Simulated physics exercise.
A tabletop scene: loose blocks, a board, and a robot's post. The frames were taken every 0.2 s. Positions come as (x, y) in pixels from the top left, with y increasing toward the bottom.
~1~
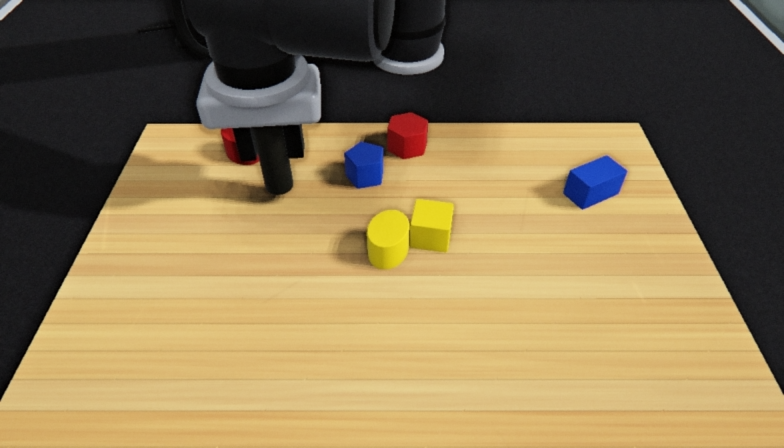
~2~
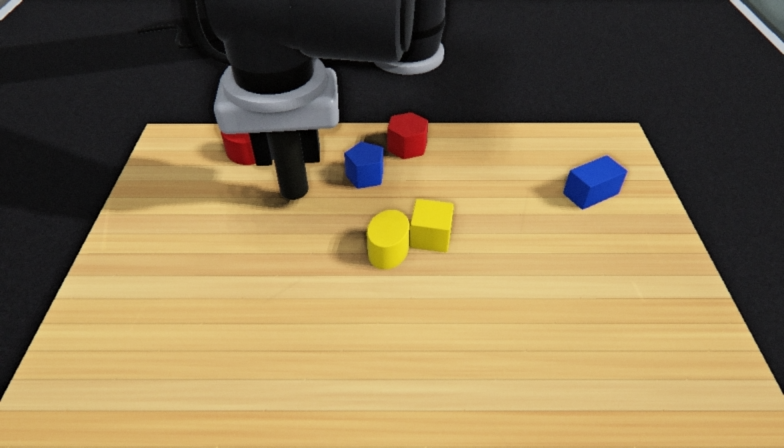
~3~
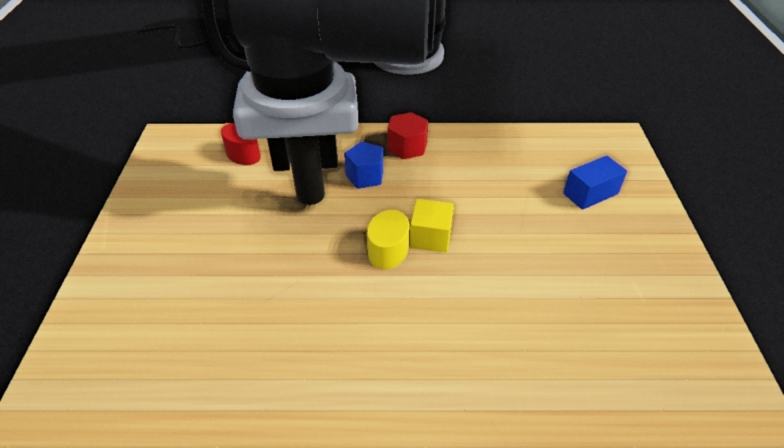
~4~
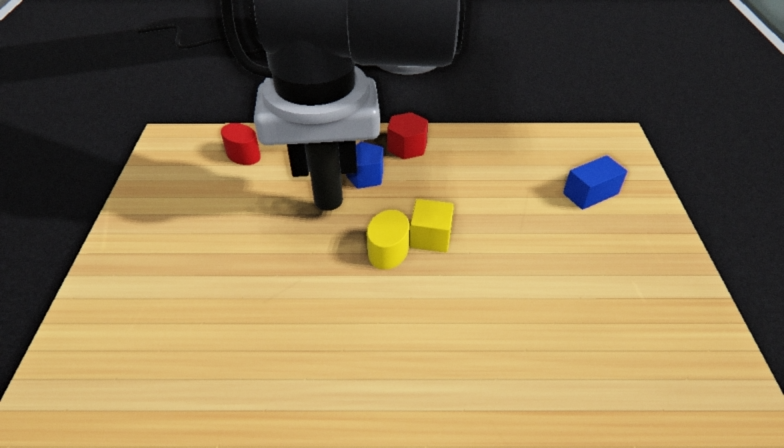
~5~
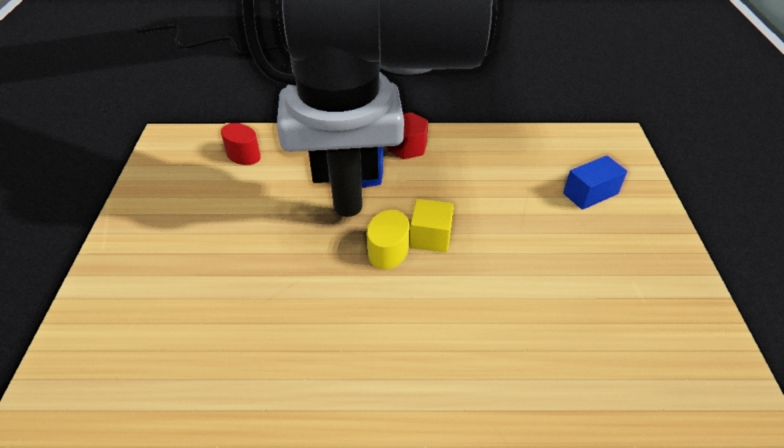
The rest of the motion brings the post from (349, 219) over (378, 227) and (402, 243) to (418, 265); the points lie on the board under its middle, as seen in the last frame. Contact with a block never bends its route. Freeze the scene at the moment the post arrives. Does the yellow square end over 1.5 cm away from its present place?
No
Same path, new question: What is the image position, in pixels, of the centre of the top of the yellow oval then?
At the end it should sit near (403, 268).
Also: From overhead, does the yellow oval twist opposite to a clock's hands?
It seems not.
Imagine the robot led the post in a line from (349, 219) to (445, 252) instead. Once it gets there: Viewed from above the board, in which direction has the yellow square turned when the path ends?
Its spin: Anticlockwise.
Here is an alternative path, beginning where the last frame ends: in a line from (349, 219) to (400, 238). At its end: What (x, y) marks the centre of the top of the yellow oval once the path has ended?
Pixel (403, 242).
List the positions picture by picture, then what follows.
Lower end of the post at (280, 187), tops of blocks, blue five-sided block at (365, 153), yellow oval at (388, 227), yellow square at (433, 213), in the first picture.
Post at (295, 192), blocks as before, in the second picture.
Post at (311, 197), blocks as before, in the third picture.
Post at (329, 202), blocks as before, in the fourth picture.
Post at (348, 208), blue five-sided block hidden, yellow oval at (388, 227), yellow square at (433, 213), in the fifth picture.
On the path given first. One third of the way, post at (378, 217); yellow oval at (391, 230).
Two thirds of the way, post at (402, 233); yellow oval at (401, 248), turned 40° clockwise; yellow square at (437, 215), turned 20° anticlockwise.
At the end, post at (418, 255); blue five-sided block not moved; yellow oval at (403, 268), turned 80° clockwise; yellow square at (441, 216), turned 30° anticlockwise.
